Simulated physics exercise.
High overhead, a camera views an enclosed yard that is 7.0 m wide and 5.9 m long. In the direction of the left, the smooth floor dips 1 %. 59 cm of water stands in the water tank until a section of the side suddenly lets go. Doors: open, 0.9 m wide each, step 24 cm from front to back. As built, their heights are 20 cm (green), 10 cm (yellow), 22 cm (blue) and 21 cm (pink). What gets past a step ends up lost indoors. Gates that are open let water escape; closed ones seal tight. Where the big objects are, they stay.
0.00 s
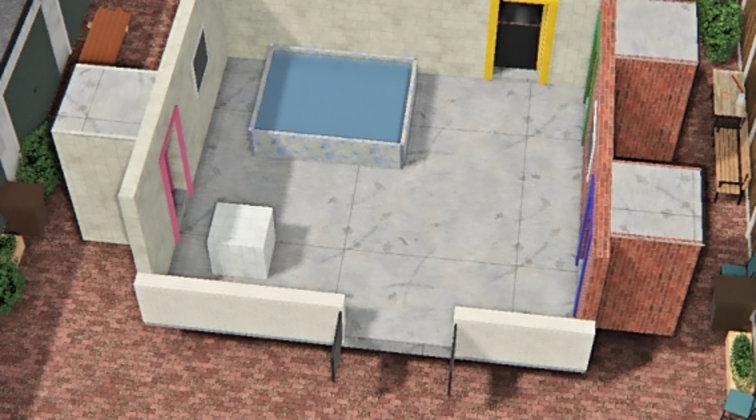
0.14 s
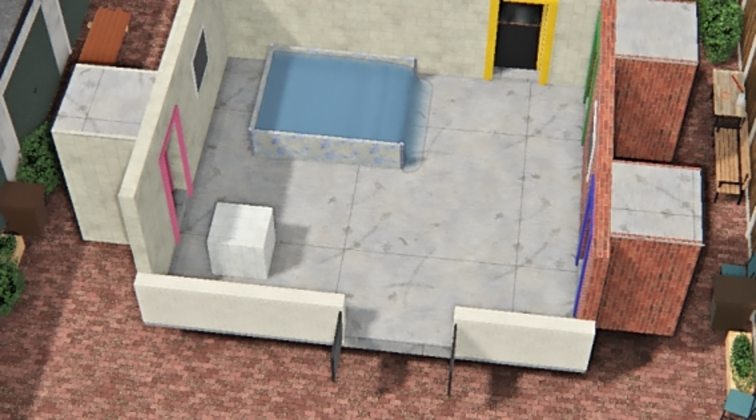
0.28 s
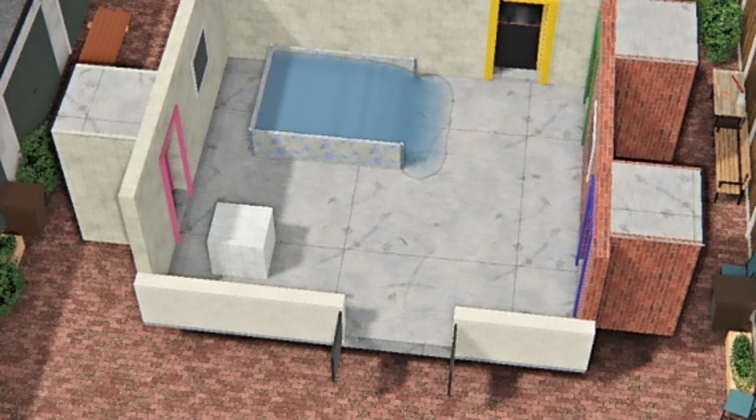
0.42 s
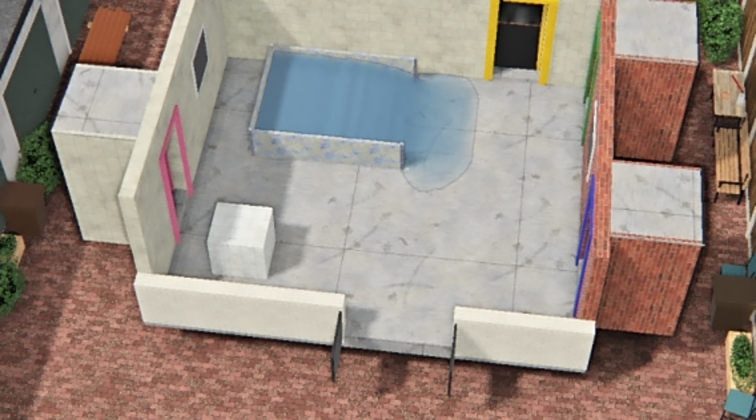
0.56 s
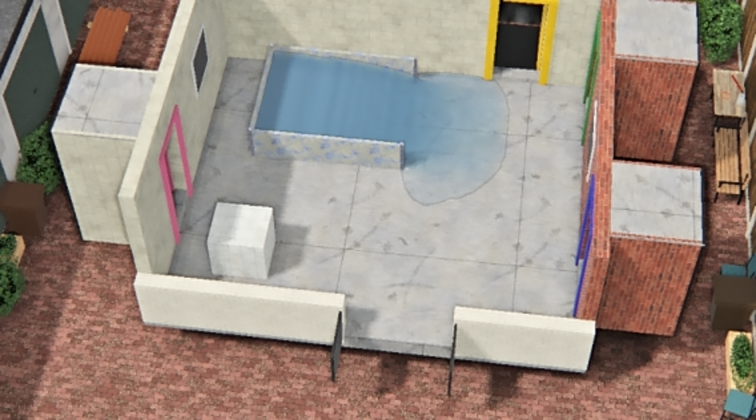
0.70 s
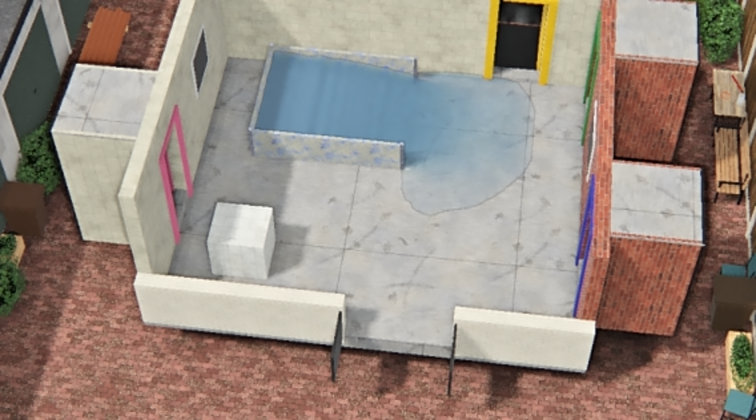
Water stands still in a raised tank at the back left of a walled yard with a smooth grey floor, seen from high overhead by a steady camera. A pink doorway and pale block are at left, a yellow doorway at back, green and blue ones along the brick right wall. The tank's right side opens, and water pours out, spreading rightward in a widening, rounded, thinning sheet.
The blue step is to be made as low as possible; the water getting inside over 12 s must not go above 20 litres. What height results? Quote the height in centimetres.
It would have to be roughly 10.5 cm high.
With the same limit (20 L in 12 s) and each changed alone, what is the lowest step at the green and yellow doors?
You'd want about 30 centimetres at green and about 20 centimetres at yellow.
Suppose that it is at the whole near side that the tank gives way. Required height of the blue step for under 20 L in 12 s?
A height of around 7.0 cm.
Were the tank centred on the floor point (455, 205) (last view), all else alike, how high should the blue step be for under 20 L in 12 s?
With that change, some 22 centimetres.
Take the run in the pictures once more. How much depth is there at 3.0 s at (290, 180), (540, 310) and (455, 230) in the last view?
The depths come to about 0, 8 and 1 cm.
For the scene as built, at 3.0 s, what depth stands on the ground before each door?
Green door 35 cm, yellow door 20 cm, blue door 12 cm, pink door 0 cm.
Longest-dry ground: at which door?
Last in order comes the pink door.
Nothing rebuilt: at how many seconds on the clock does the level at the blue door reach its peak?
Crest at t of about 6.5 s.
After 1.4 s water covers 30 % of the floor, deepest (26 cm) near (409, 148); it has not reached the blue door.
After 3.0 s water covers 40 % of the floor, deepest (36 cm) near (578, 91); 12 cm at the blue door, 0 litres in over its 22 cm step.
After 12.0 s water covers 95 % of the floor, deepest (18 cm) near (255, 64); 4 cm at the blue door, 0 litres in over its 22 cm step.
At the blue door as built, the water arrived by 2.2 s and peaked near 15 cm at 6.6 s.
With a step of 9 cm, 37 litres would have come in within the 12 s; with 12 cm, 12 litres. So under 20 litres takes about 10.5 cm.
